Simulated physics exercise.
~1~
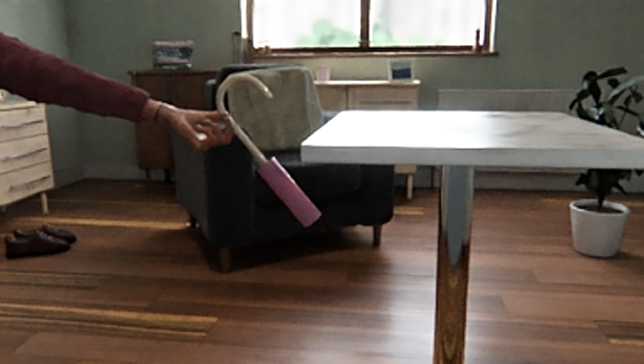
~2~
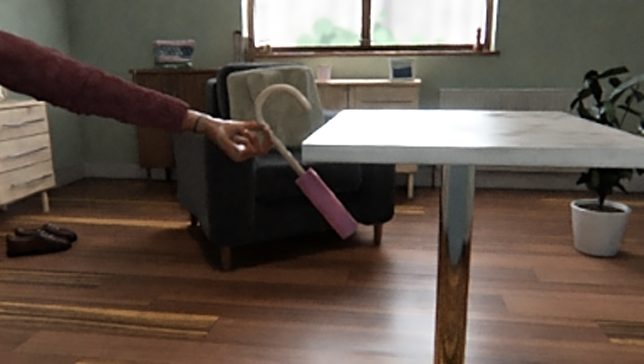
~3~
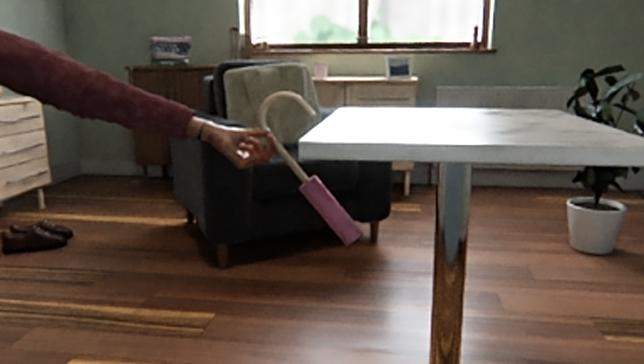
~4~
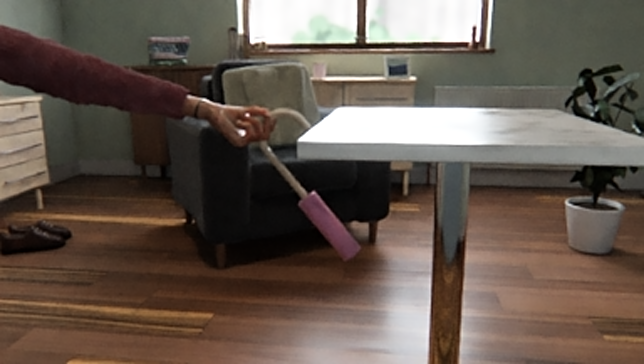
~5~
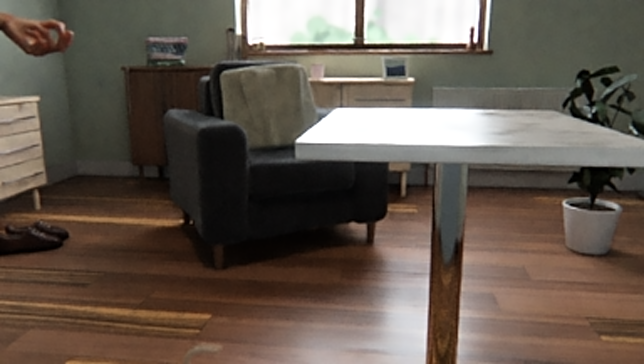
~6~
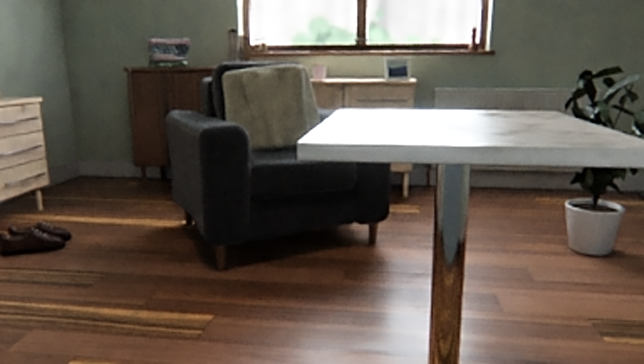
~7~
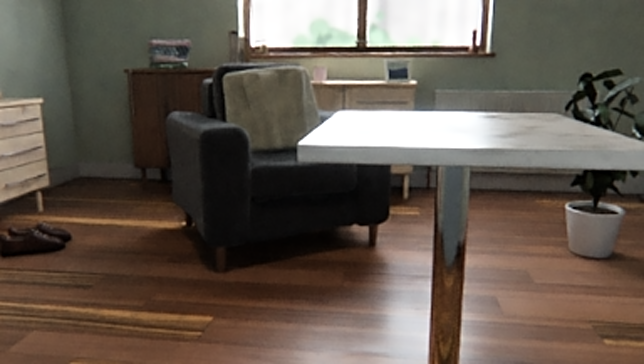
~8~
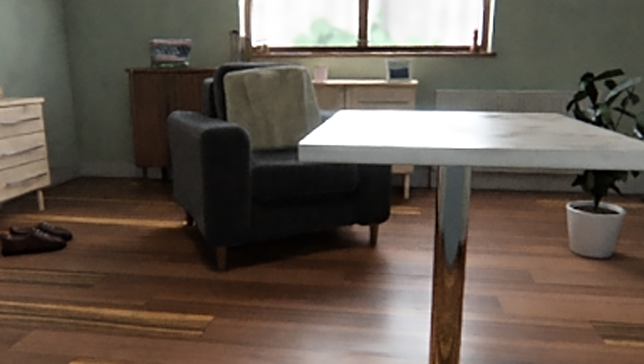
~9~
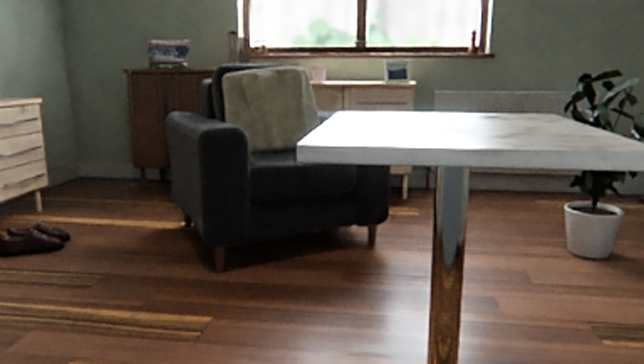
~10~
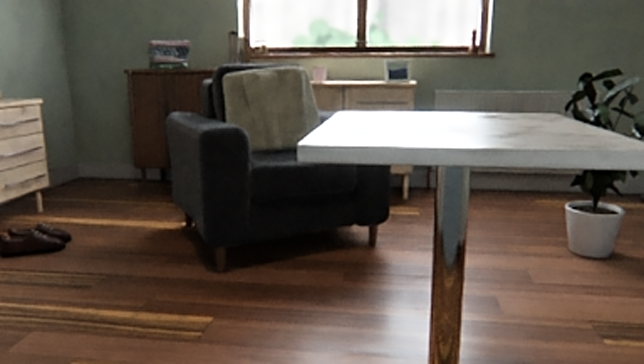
Pink umbrella with a hooked handle slipping off a white table's edge and dropping from view after a hand releases it.
